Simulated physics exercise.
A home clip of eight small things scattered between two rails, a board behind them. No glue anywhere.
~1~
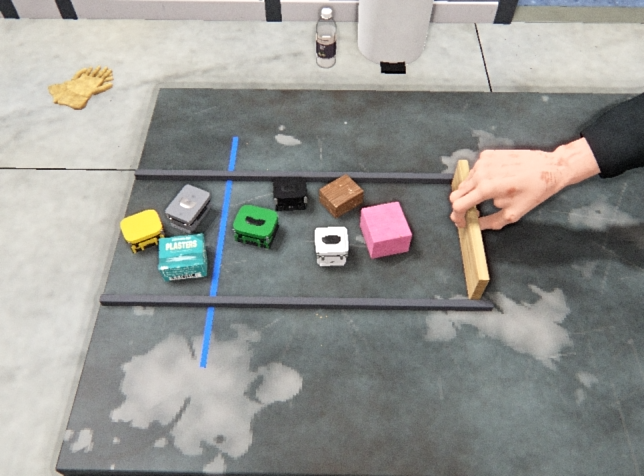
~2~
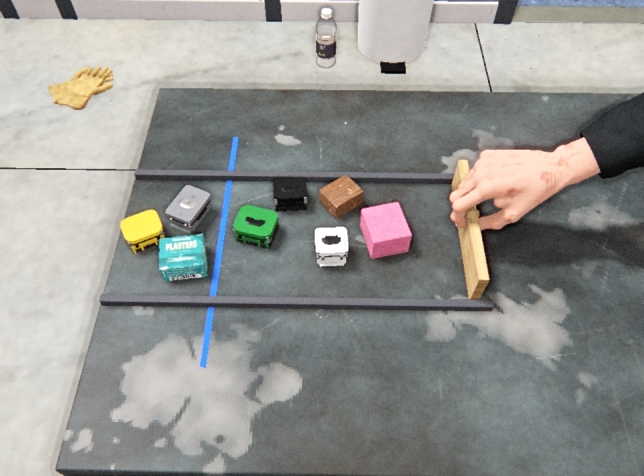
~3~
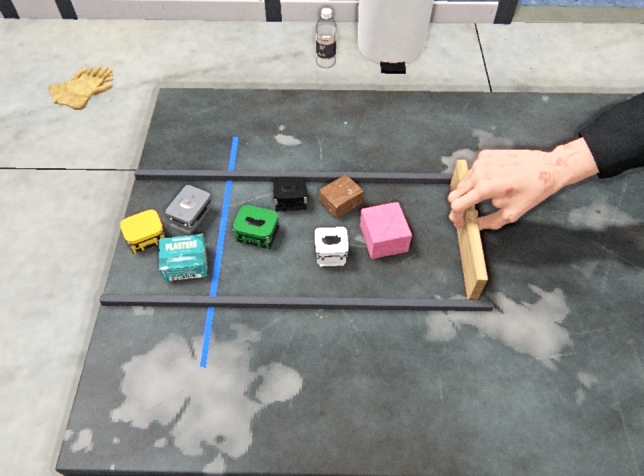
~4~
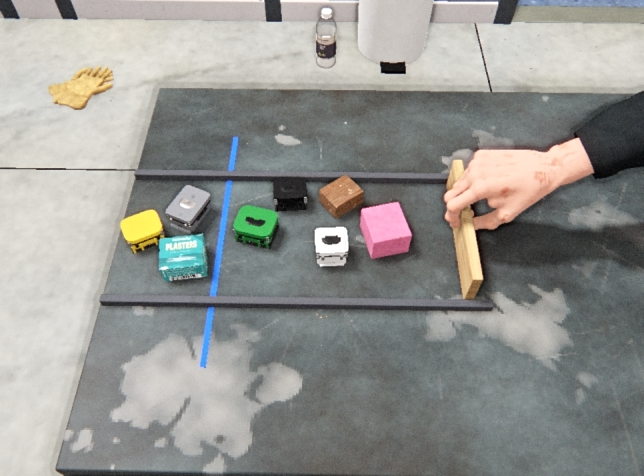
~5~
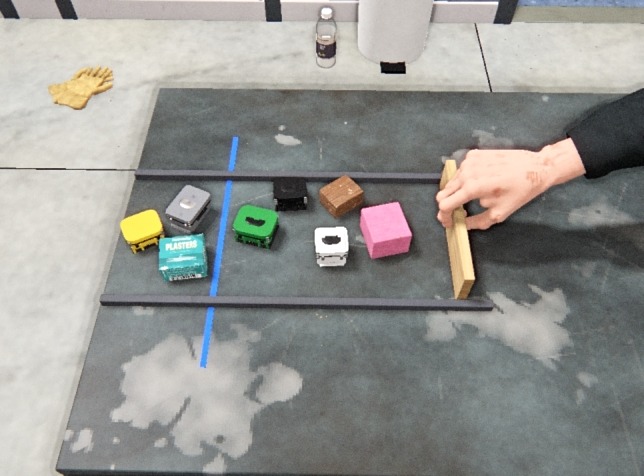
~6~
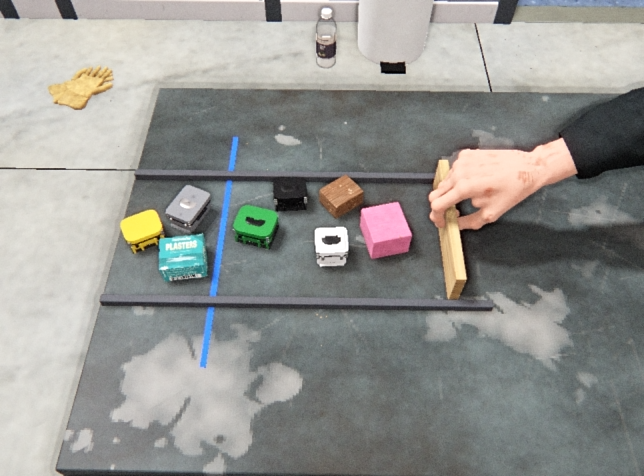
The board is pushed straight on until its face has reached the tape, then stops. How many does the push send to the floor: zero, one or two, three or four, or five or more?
In the end the number that fall off is zero.
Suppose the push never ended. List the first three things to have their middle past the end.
Earliest first: The yellow case, the grey case, the green case.
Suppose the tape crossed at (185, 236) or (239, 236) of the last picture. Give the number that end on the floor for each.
It would be 2 and 0.
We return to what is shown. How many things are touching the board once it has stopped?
In contact: 3.
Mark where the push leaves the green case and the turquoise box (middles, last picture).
First (164, 227), then (158, 264).
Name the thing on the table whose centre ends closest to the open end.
The yellow case ends nearest.
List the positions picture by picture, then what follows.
In the first frame, yellow case (144, 231); grey case (190, 209); turquoise box (184, 257); board (468, 227); tape (222, 236).
In the second frame, grey case (190, 210); black case (290, 195).
In the third frame, turquoise box (184, 257); white case (331, 247).
In the fourth frame, yellow case (144, 232); green case (257, 227).
In the fifth frame, grey case (190, 210); board (456, 227).
In the sixth frame, yellow case (144, 232); grey case (190, 210); turquoise box (184, 257); board (448, 227); tape (222, 236).
A little later, none off yet; yellow case at rest near (144, 232); grey case at rest near (190, 210); turquoise box at rest near (184, 257).
When it is over, the number that fall off is zero.
